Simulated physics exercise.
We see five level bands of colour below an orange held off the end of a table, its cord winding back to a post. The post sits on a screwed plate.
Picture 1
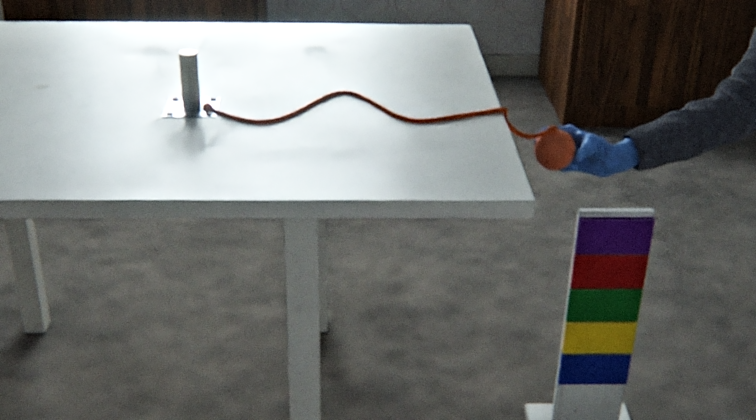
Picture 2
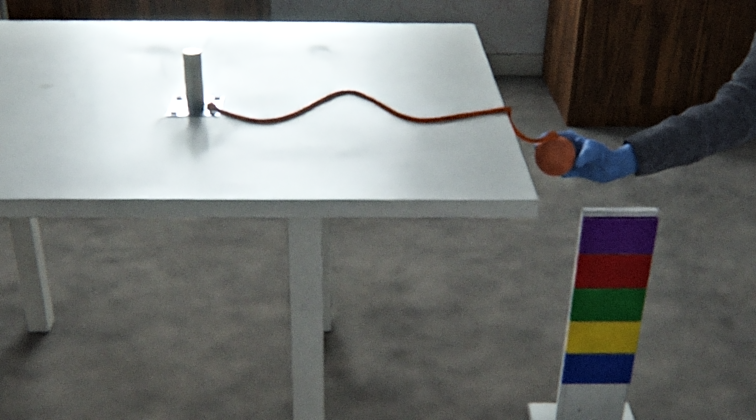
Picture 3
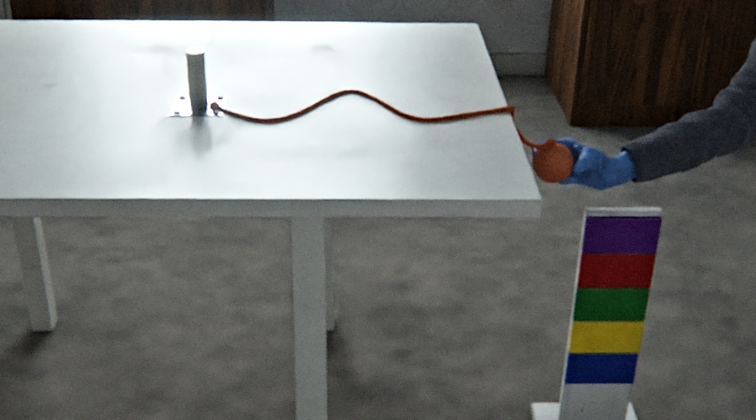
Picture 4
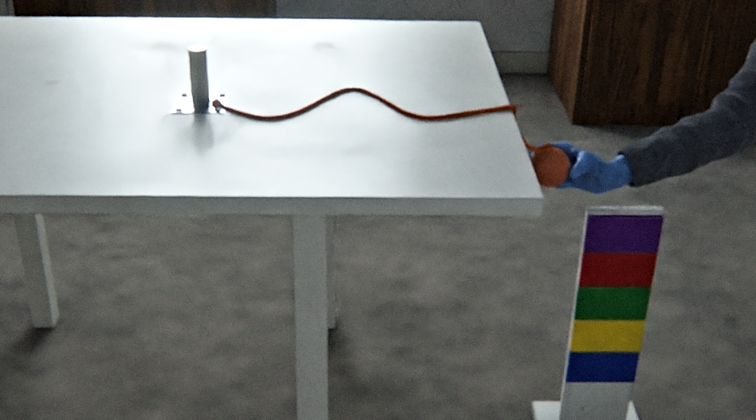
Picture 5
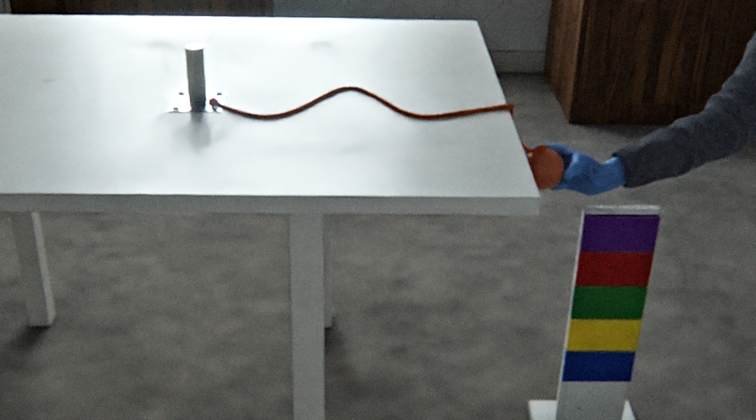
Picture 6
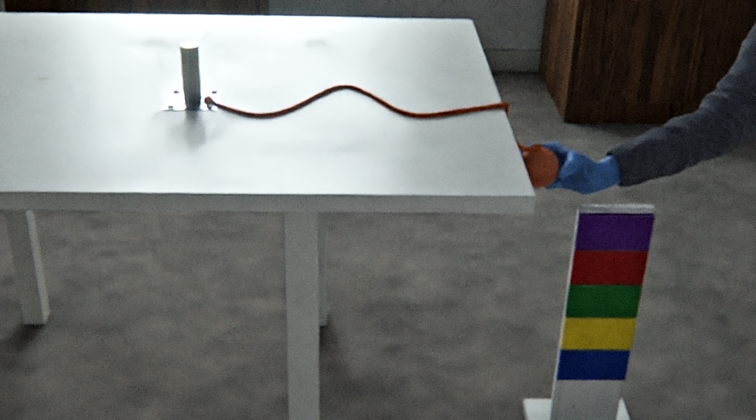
Gloved hand holding an orange ball on a slack, winding cord lowers it slightly and shifts left beside a table's edge.
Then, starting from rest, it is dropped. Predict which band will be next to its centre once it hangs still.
I would say the red band.
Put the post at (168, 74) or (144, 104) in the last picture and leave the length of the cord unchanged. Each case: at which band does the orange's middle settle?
First try: Purple; second try: Purple.
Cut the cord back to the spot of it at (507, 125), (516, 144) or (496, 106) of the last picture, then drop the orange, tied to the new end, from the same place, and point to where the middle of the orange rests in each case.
Estimated positions in order: (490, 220); (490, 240); (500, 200).
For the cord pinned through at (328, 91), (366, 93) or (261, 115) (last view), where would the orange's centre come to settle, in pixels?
Estimated pixels in sequence: (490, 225), (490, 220) and (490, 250).
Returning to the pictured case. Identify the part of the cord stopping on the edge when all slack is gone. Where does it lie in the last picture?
That would be the bit at (422, 116).
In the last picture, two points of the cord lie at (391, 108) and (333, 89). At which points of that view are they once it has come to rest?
At (467, 106), then (380, 104).
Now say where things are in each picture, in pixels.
In the first picture, orange (555, 150); purple (615, 238); red (610, 272); green (605, 307); yellow (600, 339); blue (595, 371).
In the second picture, orange (555, 156); cord through (239, 117) (306, 109) (361, 95) (417, 120) (492, 111).
In the third picture, orange (553, 163).
In the fourth picture, orange (550, 167); cord through (244, 114) (311, 106) (366, 92) (422, 118) (497, 109).
In the fifth picture, orange (544, 169).
In the sixth picture, orange (539, 167); cord through (236, 111) (303, 104) (358, 89) (415, 115) (489, 107).
A little later, orange near (460, 257); level with red.
Next, orange near (507, 266); level with red.
When it is over, orange near (495, 266); level with red. Its centre hangs level with the red band.
